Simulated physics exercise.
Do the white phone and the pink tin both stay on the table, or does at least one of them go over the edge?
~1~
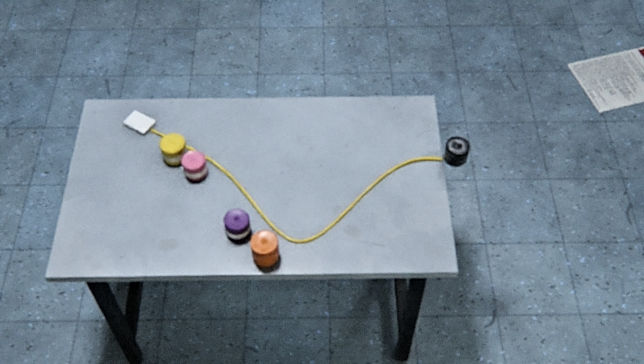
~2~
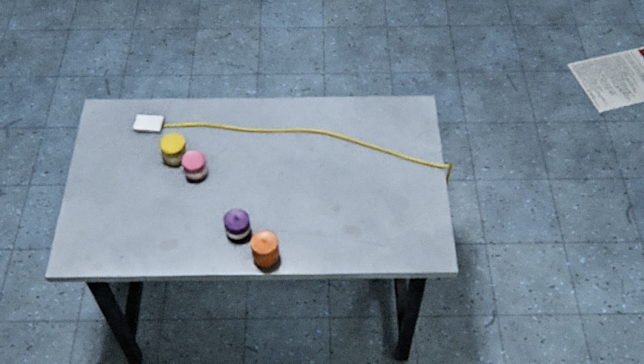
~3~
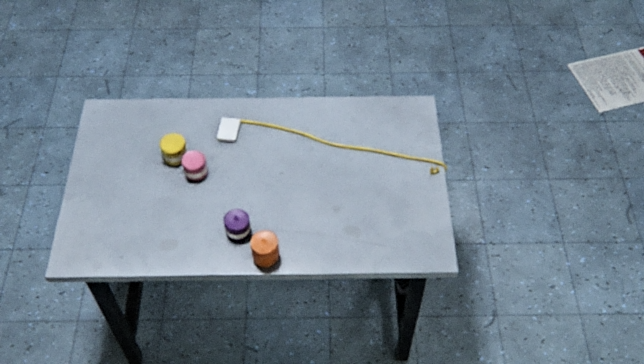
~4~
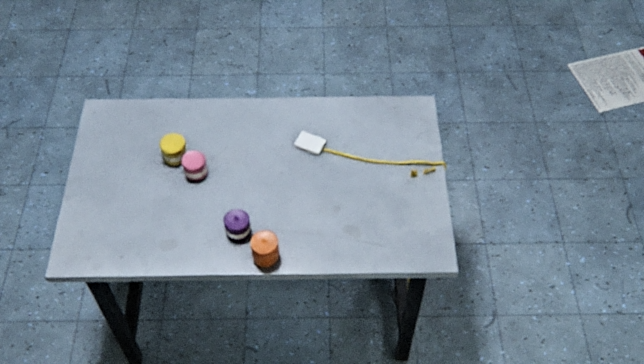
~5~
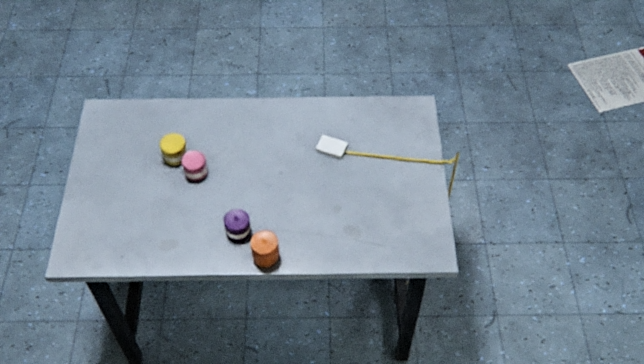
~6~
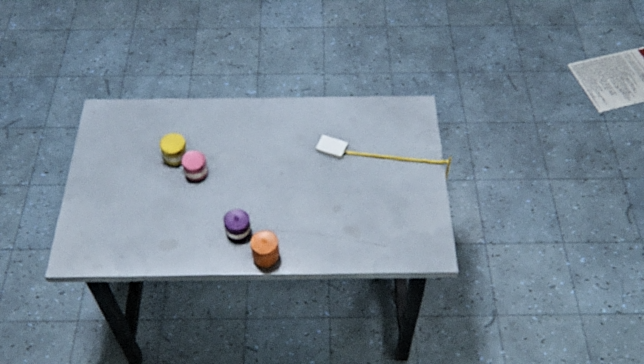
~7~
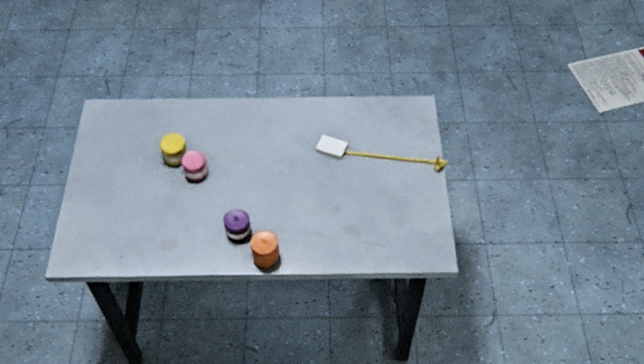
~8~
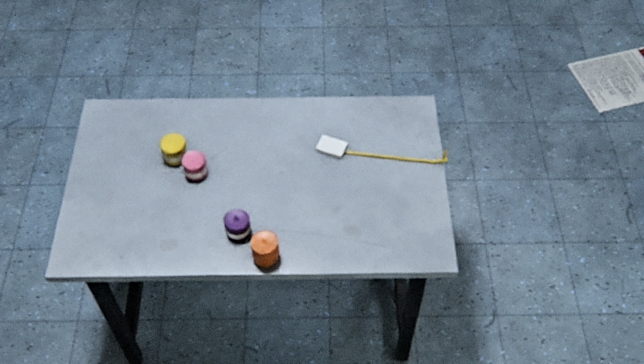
Both stay on the table. The white phone slides to the right but stops before the edge, and the pink tin stays in its place.
